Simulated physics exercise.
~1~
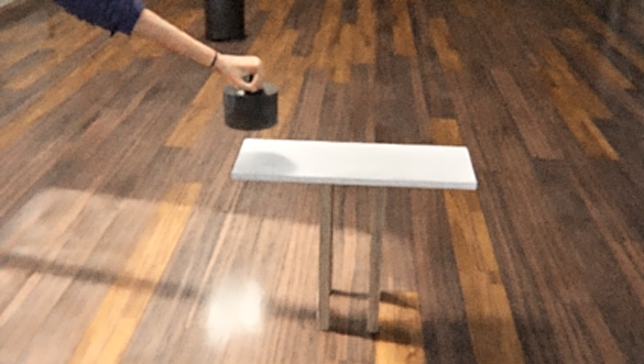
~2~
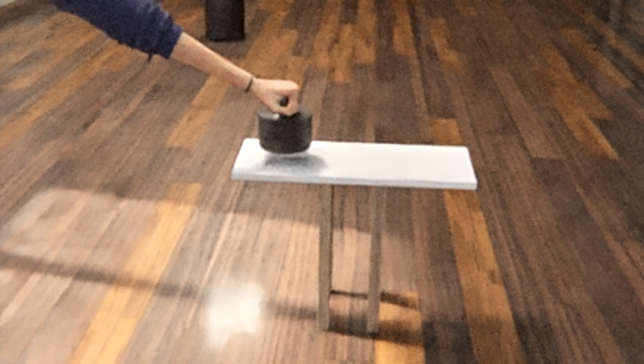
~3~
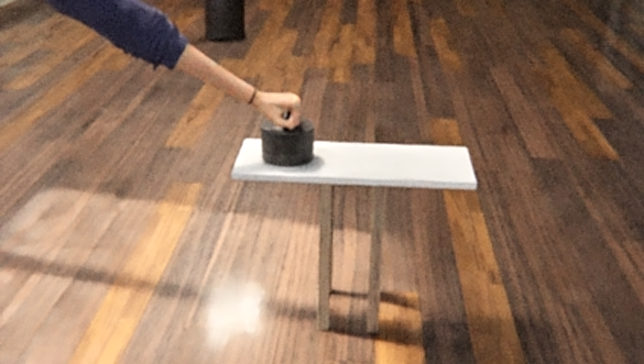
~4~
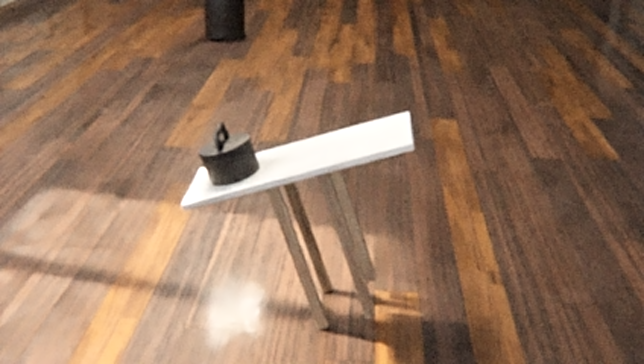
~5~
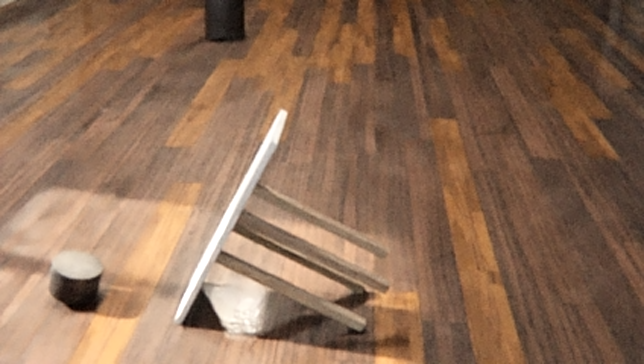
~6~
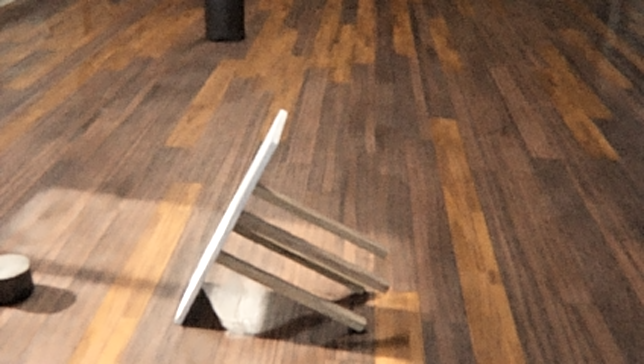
The video shows a hand lowering a dark cylindrical object with a handle onto the left end of a small white table and letting go. The table tips over to the left and comes to rest on its side, while the object tumbles onto the wooden floor and rolls left.
